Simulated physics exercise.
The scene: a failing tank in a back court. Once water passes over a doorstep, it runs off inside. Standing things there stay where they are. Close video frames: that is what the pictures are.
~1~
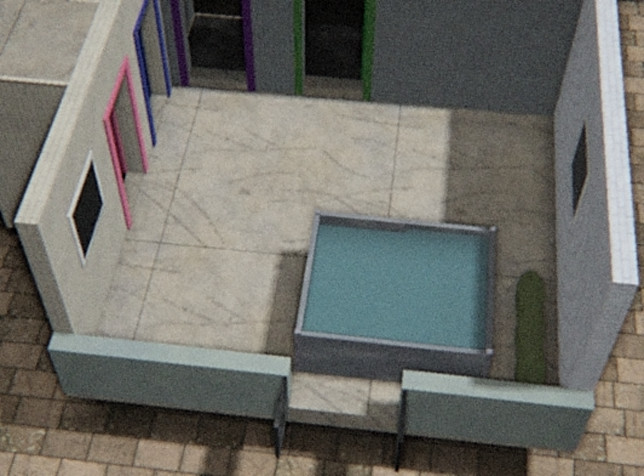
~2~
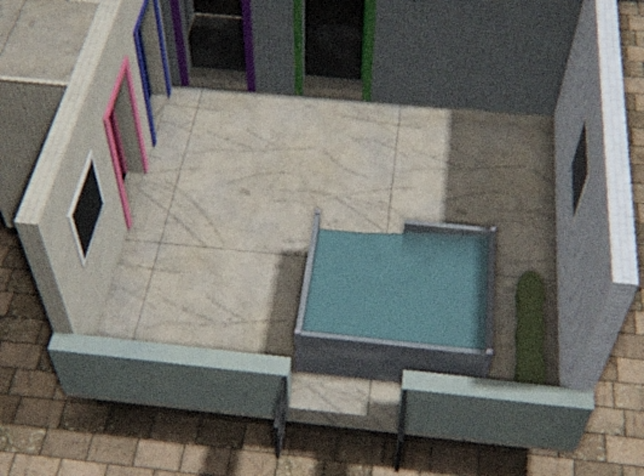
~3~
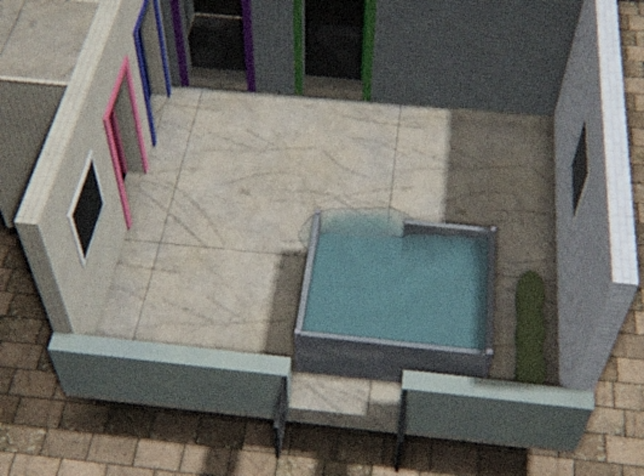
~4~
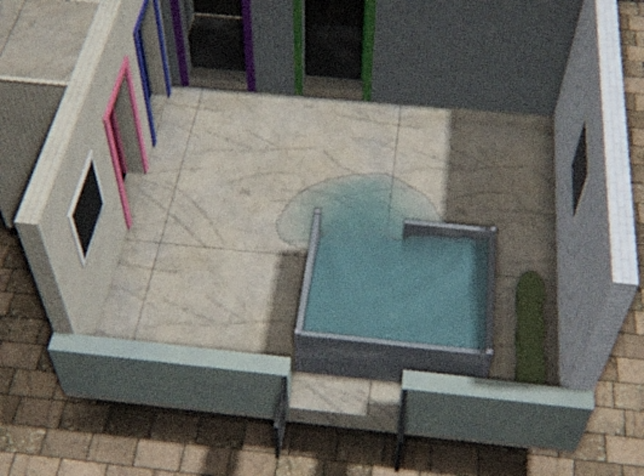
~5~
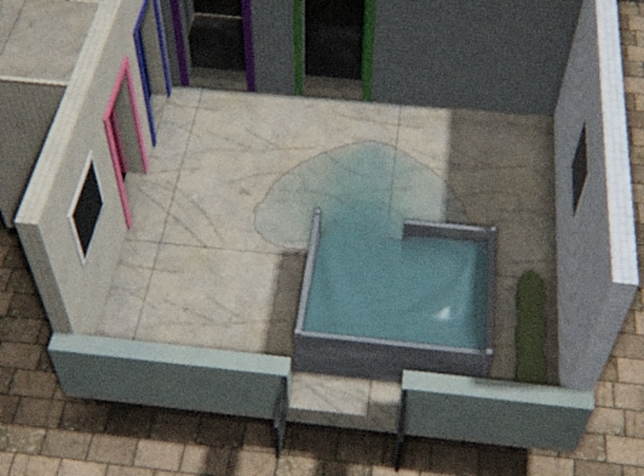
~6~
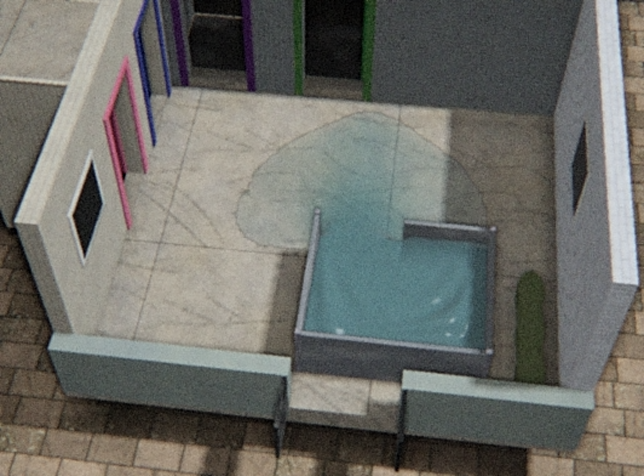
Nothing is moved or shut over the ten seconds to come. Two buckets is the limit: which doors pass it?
Blue door: Beyond two buckets; pink door: Beyond two buckets; green door: Beyond two buckets; purple door: Beyond two buckets.
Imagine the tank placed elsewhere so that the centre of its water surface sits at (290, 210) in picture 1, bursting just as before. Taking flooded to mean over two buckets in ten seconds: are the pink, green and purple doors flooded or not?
Lab note - pink door doesn't reach it, green door crosses the line, purple door crosses the line.
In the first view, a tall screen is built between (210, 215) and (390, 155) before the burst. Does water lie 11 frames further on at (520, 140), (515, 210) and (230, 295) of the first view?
Results in sequence: Swamped / swamped / swamped.
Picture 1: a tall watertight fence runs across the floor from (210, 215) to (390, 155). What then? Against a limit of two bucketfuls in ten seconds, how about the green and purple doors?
Outcome - green door: Never reaches it; purple door: Never reaches it.
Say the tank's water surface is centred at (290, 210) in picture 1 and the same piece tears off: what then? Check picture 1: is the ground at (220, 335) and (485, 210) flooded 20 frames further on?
The first spot is left dry, the second inundated.
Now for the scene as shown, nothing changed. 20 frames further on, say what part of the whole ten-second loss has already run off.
About 40 %.
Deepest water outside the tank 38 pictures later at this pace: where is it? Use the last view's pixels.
Approximate pixel: (182, 92).
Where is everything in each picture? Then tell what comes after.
The tank at (399, 283) is whole and still, in the first picture.
The front is at a hidden place, out from the gap on the tank's far side, in the second picture.
The front is at (403, 218), out from the gap on the tank's far side, in the third picture.
Water pours out on the tank's far side and has run to (389, 180), in the fourth picture.
Water pours out on the tank's far side and has run to (388, 149), in the fifth picture.
The front is at (363, 117), out from the gap on the tank's far side, in the sixth picture.
A moment on, water covers 40 % of the floor; the blue door not reached, the pink door not reached, the green door over two buckets in, the purple door not reached.
Next, water covers 50 % of the floor; the blue door under two buckets in, the pink door wet at the sill, nothing in, the green door far over two buckets in, the purple door under two buckets in.
Then, water covers 60 % of the floor; the blue door far over two buckets in, the pink door under two buckets in, the green door far over two buckets in, the purple door over two buckets in.
Later, water covers 90 % of the floor; the blue door far over two buckets in, the pink door under two buckets in, the green door far over two buckets in, the purple door over two buckets in.
In the end, water covers 95 % of the floor; the blue door far over two buckets in, the pink door over two buckets in, the green door far over two buckets in, the purple door over two buckets in.
